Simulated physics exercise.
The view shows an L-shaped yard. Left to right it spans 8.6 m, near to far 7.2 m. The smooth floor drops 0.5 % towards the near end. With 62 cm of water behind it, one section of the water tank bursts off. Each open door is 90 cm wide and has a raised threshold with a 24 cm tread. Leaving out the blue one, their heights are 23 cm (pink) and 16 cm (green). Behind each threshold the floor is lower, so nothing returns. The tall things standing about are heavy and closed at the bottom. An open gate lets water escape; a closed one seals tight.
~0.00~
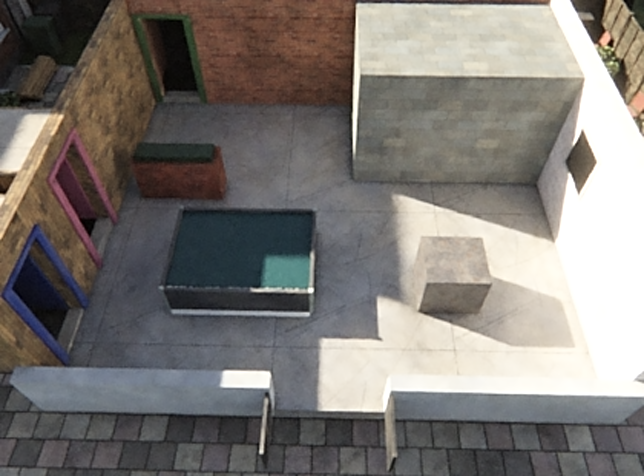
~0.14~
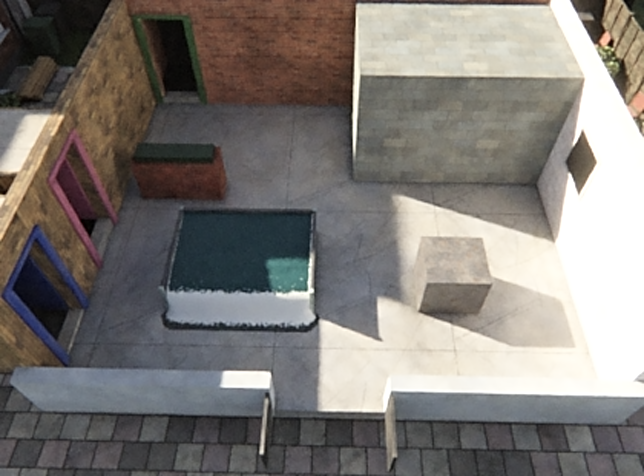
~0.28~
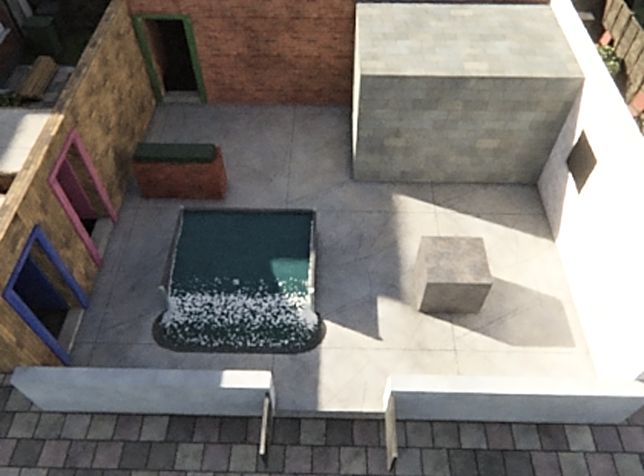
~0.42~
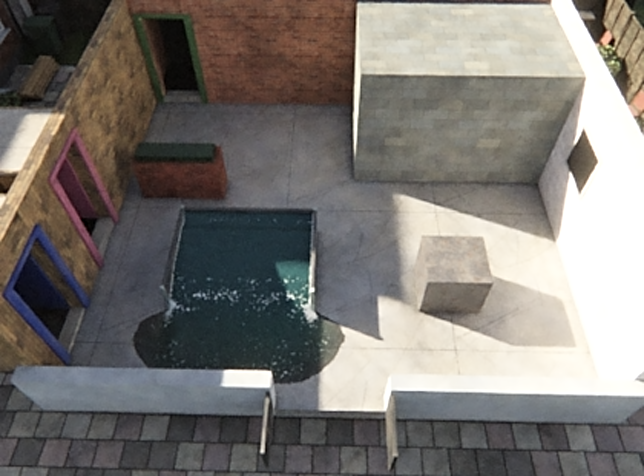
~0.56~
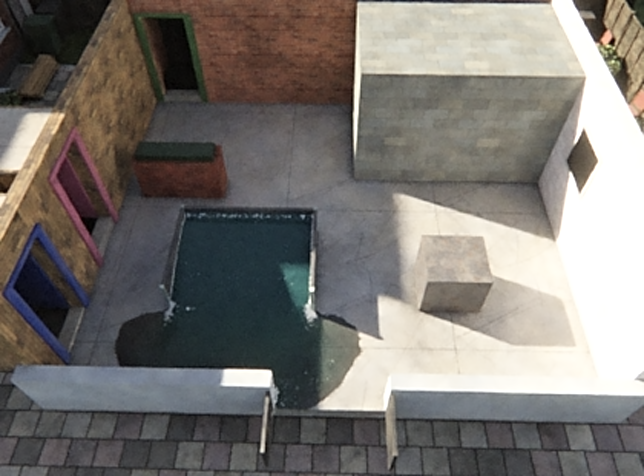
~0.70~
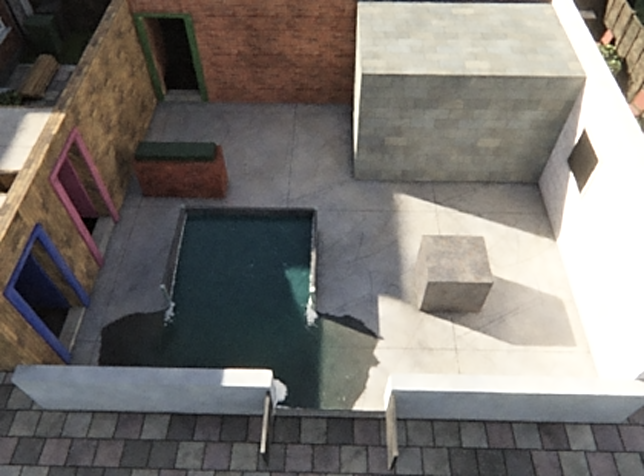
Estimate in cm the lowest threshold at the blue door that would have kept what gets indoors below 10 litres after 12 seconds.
At least 25 cm or so.
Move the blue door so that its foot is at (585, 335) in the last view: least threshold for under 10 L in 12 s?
About 9.0 cm.
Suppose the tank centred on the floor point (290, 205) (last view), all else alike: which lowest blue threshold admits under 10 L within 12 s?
Some 18 cm.
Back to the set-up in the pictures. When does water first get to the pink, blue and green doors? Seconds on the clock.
Arrival: Pink 2.4 s, blue 1.3 s, green 5.0 s.
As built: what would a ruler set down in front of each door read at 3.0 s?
In cm: Pink 6, blue 22, green 0.
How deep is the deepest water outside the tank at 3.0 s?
Up to some 30 cm.
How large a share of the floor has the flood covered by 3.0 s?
Some 30 per cent of it.
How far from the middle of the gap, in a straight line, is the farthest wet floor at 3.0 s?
Roughly 5.2 m.
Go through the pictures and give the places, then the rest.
In the first frame, the water tank at (243, 250) is whole and still, 62 cm deep; the blue door at (52, 301) is dry.
In the second frame, water pours out at (240, 303) and has run 0.3 m, to (171, 324); about 8 cm deep outside, 62 cm at the back.
In the third frame, the gap is at (240, 304), the front 0.7 m out at (174, 346); the back of the water tank holds 62 cm.
In the fourth frame, the gap is at (241, 305), the front 1.2 m out at a hidden place; the back of the water tank holds 58 cm.
In the fifth frame, the front is at a hidden place, 1.7 m from the gap at (241, 304); 4.9 m2 of floor is wet, 52 cm left at the back.
In the sixth frame, the gap is at (242, 304), the front 1.8 m out at a hidden place; the back of the water tank holds 53 cm; 0.9 m in a straight line remain to the blue door at (54, 300).
After 1.4 s water covers 15 % of the floor, deepest (46 cm) near (218, 391); 1 cm at the blue door, 0 litres in over its 6 cm threshold.
After 3.0 s water covers 30 % of the floor, deepest (30 cm) near (59, 387); 22 cm at the blue door, 96 litres in over its 6 cm threshold.
After 12.0 s water covers 85 % of the floor, deepest (6 cm) near (80, 326); 6 cm at the blue door, 223 litres in over its 6 cm threshold.
At the blue door as built, the water arrived by 1.3 s and peaked near 22 cm at 2.6 s.
Run again over the same 12 s with other heights there, 24 litres in over 21.5 cm, 3 litres over 29 cm. The limit of 10 litres is kept from about 25 cm up.
